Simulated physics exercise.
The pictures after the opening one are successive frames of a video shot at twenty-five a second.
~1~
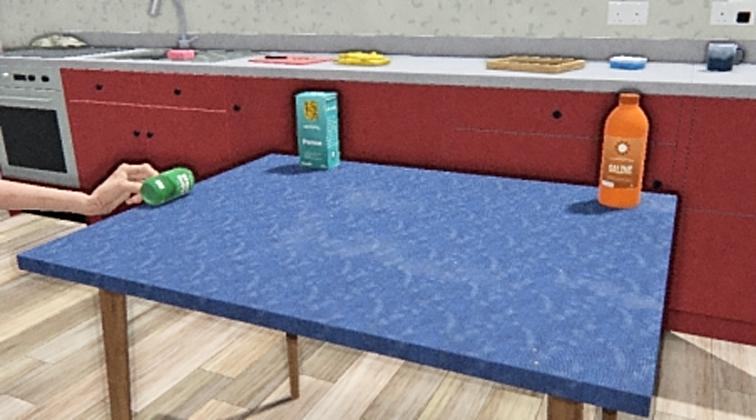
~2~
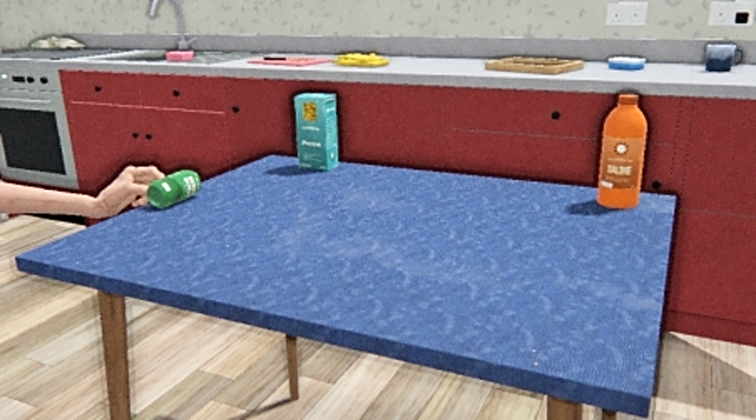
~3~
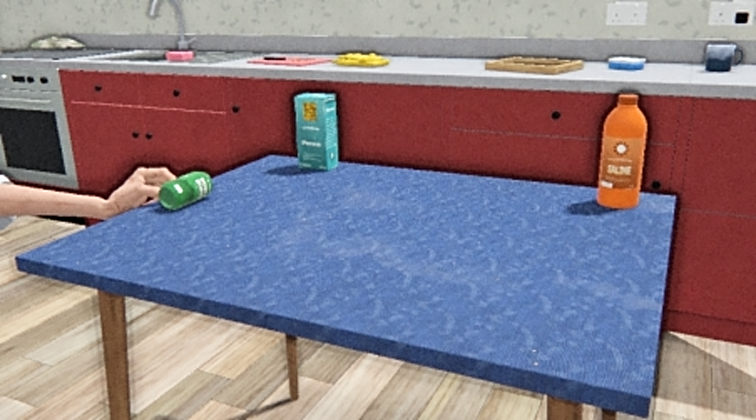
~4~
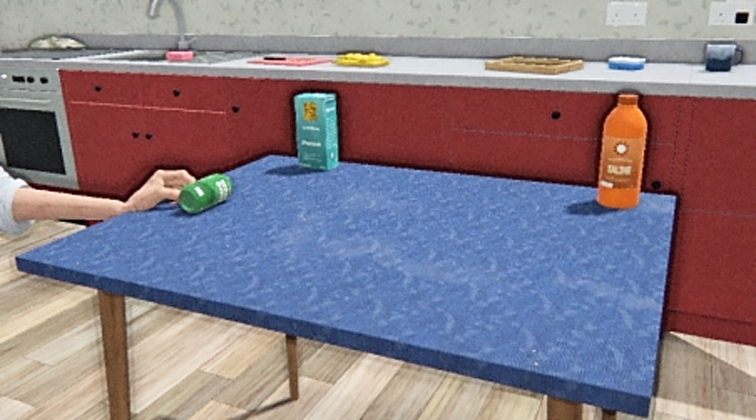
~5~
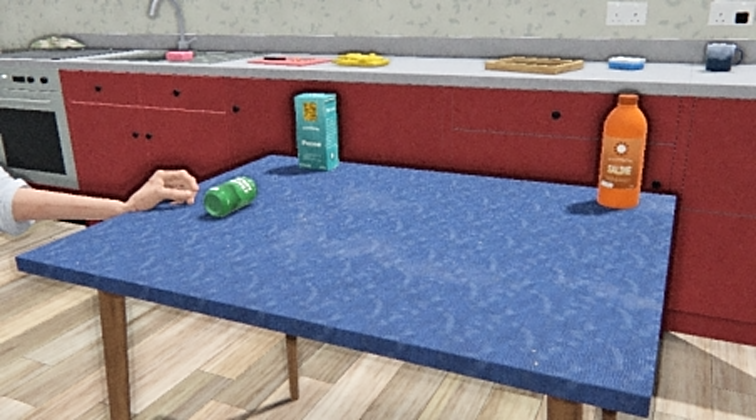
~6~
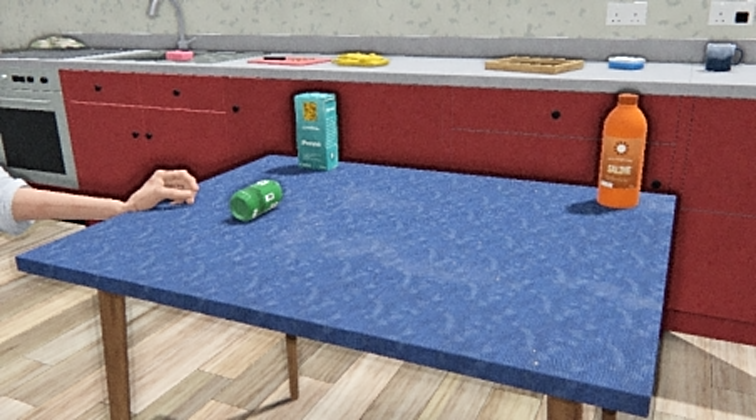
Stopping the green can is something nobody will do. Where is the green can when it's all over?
Departs the top.
Then, 0.40 s on from there, green can shifted well along near (563, 241).
Then, 0.80 s on from there, green can now off the table.
In the end, off the table, green can.
